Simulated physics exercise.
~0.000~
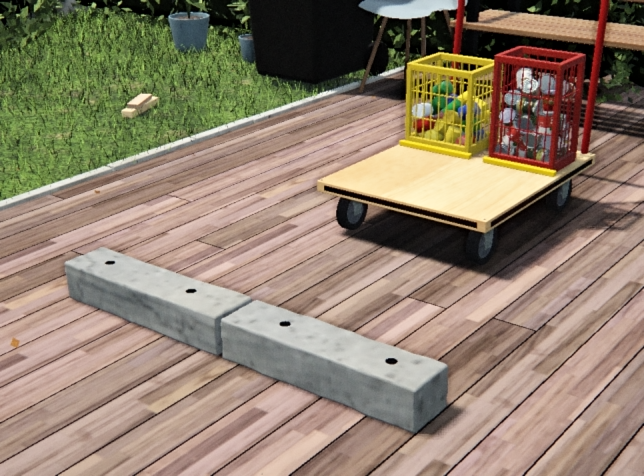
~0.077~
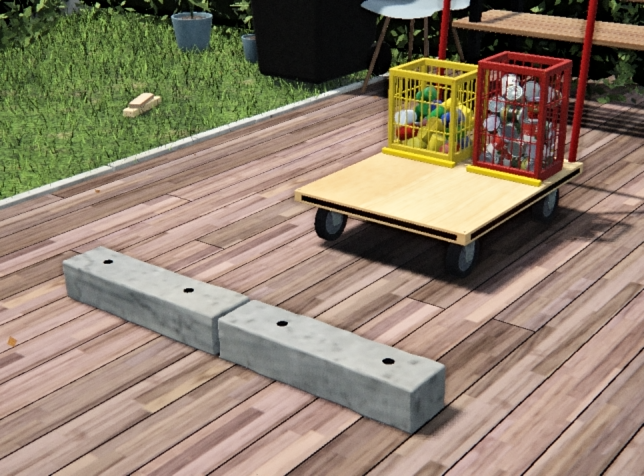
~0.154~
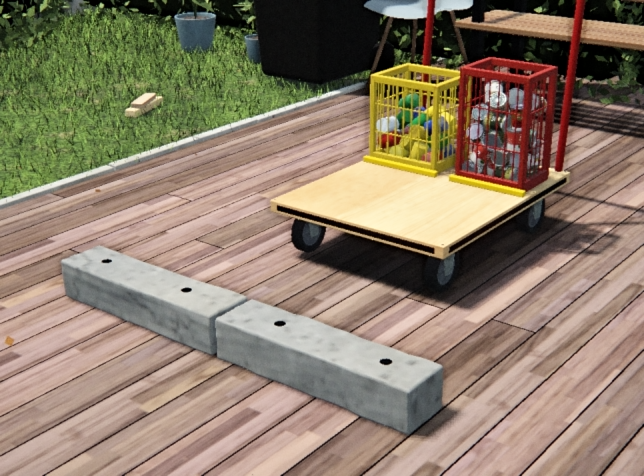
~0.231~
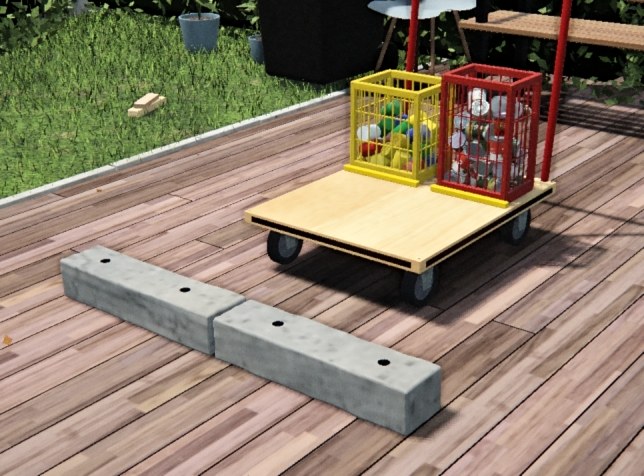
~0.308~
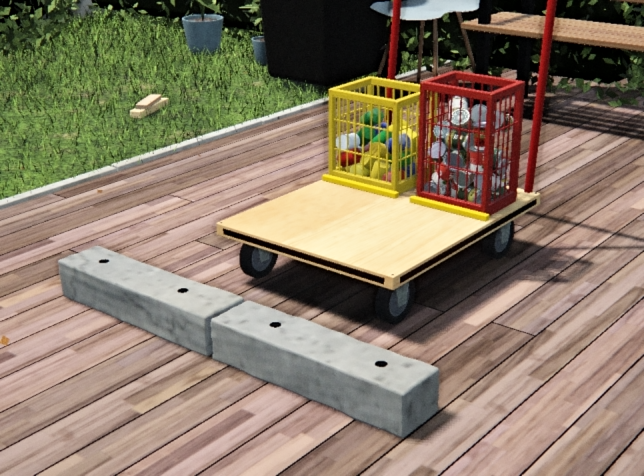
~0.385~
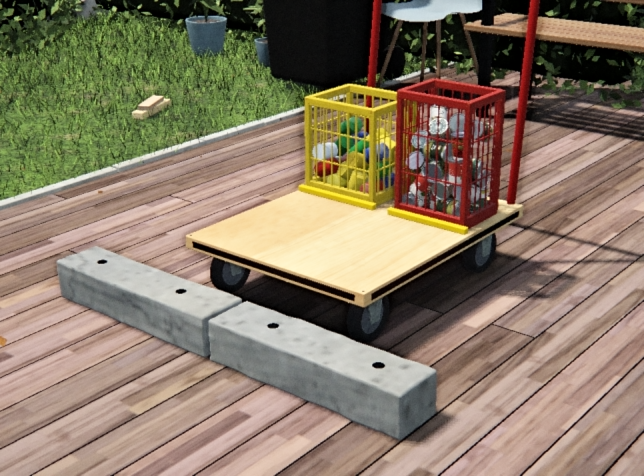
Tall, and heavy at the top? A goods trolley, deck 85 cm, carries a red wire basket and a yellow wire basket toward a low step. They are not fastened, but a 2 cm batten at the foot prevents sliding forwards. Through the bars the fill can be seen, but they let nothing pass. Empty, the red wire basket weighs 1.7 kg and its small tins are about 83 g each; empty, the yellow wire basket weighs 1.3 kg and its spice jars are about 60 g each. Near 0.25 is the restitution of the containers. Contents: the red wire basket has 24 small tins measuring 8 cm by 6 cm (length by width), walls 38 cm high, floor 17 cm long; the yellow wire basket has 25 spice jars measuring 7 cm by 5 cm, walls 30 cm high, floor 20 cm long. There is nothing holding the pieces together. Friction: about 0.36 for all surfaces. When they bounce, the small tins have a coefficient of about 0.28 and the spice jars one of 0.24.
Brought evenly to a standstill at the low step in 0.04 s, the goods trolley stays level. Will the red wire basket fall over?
When it all settles, the red wire basket goes down.
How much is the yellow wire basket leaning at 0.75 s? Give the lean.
Tilt: Around 5 degrees.
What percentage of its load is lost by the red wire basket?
I'd say close to 30 per cent, give or take.
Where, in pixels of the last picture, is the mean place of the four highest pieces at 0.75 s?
They are centred near pixel (381, 173).
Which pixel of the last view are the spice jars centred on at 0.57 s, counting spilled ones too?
Centre approx. (327, 167).
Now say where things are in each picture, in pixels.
In the first frame (places track the rim corner closest to us here; the camera moves round a little), red wire basket (562, 64); yellow wire basket (473, 72); 76 cm to go; all still inside.
The second frame shows red wire basket (546, 70); yellow wire basket (456, 79); 64 cm to go.
The third frame shows red wire basket (530, 77); yellow wire basket (438, 85); 51 cm to go.
The fourth frame shows red wire basket (513, 84); yellow wire basket (419, 92); 39 cm to go.
The fifth frame shows red wire basket (493, 93); yellow wire basket (398, 101); 26 cm to go.
The sixth frame shows red wire basket (471, 102); yellow wire basket (375, 109); 14 cm to go; all still inside.
After 0.45 s, the stop begins.
After 0.57 s, the red wire basket leans 24° with 0 of 24 out and the yellow wire basket leans 13° with 0 of 25 out.
After 0.75 s, the red wire basket leans 65° with 0 of 24 out and the yellow wire basket is upright with 0 of 25 out.
After 1.05 s, the red wire basket is down with 4 of 24 out and the yellow wire basket is upright with 0 of 25 out.
Outcome (at 1.40 s), the red wire basket is down with 7 of 24 out and the yellow wire basket is upright with 0 of 25 out. Greatest lean of the red wire basket, 94°.
